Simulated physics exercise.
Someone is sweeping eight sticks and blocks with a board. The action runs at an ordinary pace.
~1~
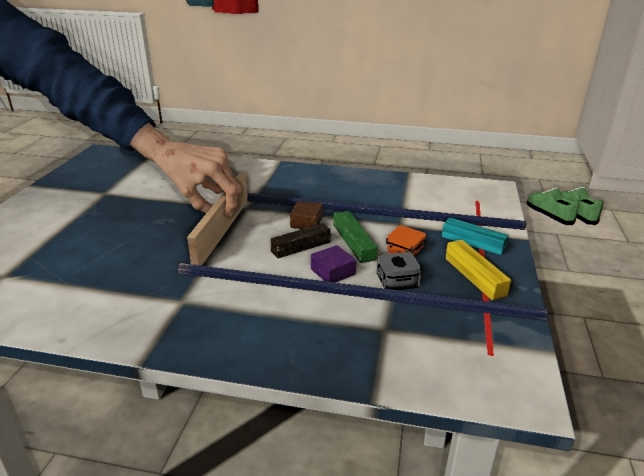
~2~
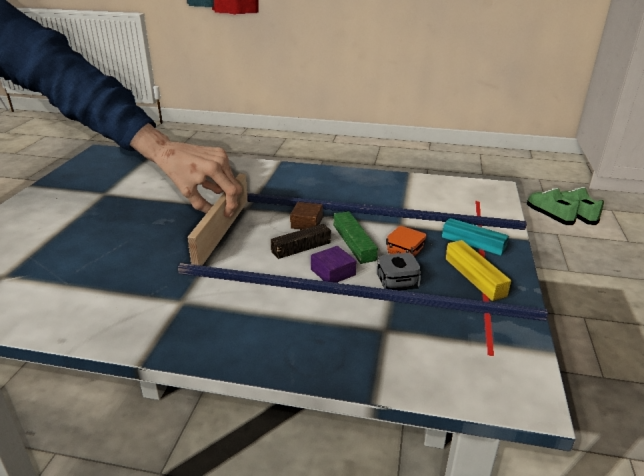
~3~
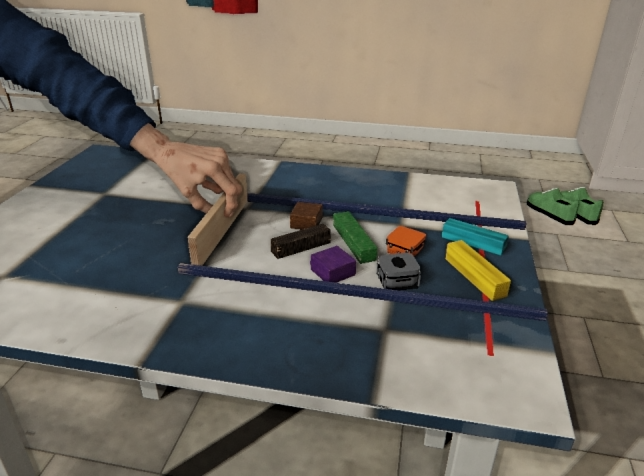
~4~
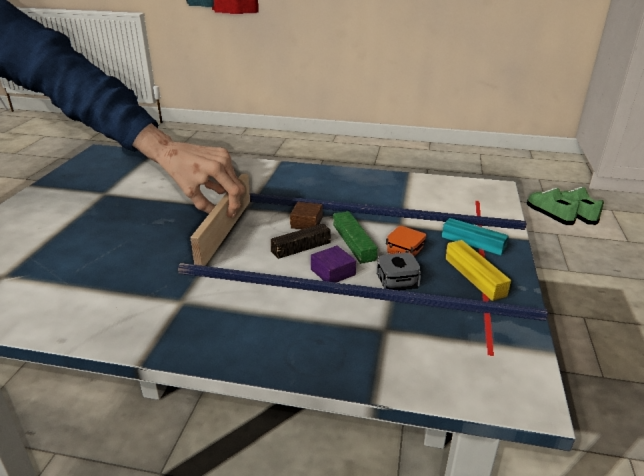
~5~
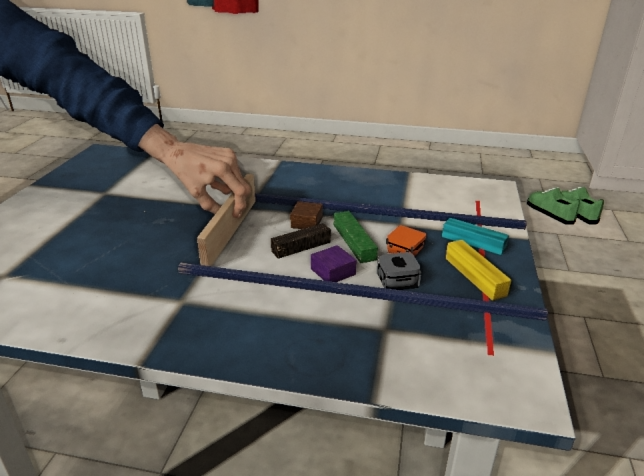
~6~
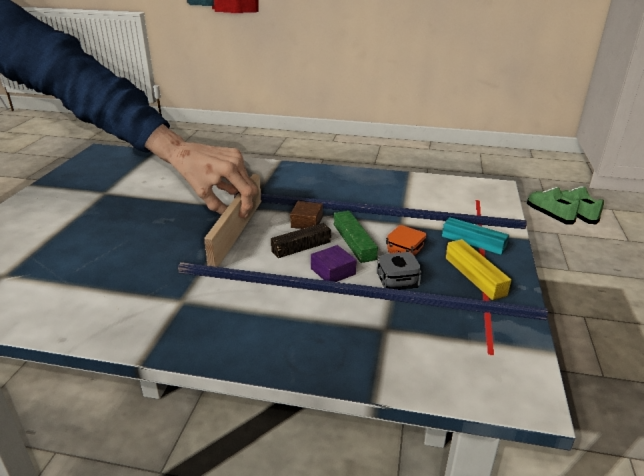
A hand in a dark blue sleeve slid a wooden board slightly to the right across a checkered table, between two dark rails, while the colourful sticks and blocks ahead of it stayed still.
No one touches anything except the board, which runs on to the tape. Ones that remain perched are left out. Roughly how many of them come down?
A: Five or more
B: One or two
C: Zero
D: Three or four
Three or four (D).
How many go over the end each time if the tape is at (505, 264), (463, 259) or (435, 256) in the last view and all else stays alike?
The counts: 5, 2 and 0.
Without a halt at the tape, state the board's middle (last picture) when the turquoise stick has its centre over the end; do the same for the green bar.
The middle is at (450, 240) when it's the turquoise stick, and at (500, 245) when it's the green bar.
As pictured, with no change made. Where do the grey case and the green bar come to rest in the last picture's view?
The grey case ends up near (542, 288), and the green bar near (521, 255).
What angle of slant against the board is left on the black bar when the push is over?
Roughly 0° out of line.
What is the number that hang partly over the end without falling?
The total would be 2.
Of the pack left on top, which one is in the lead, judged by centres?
The one out in front is the grey case.
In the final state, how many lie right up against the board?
The count in contact is 3.
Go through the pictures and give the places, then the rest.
Turquoise stick (475, 236); yellow stick (476, 269); orange case (406, 243); board (221, 217); tape (483, 262), in the first picture.
Yellow stick (477, 269); green bar (354, 236), in the second picture.
Orange case (406, 243); black bar (301, 241), in the third picture.
Turquoise stick (475, 236); brown block (307, 216), in the fourth picture.
Yellow stick (477, 268); board (230, 218), in the fifth picture.
Turquoise stick (475, 235); yellow stick (477, 268); orange case (406, 243); board (236, 218); tape (483, 261), in the sixth picture.
Early on, none off yet; turquoise stick at rest near (475, 235); yellow stick at rest near (477, 268); orange case at rest near (406, 243).
A while later, none off yet; turquoise stick travelled a little near (490, 238); yellow stick travelled a little near (499, 272); orange case travelled well along near (464, 251).
Finally, the number that fall off is three or four; lost, orange case, yellow stick and turquoise stick.
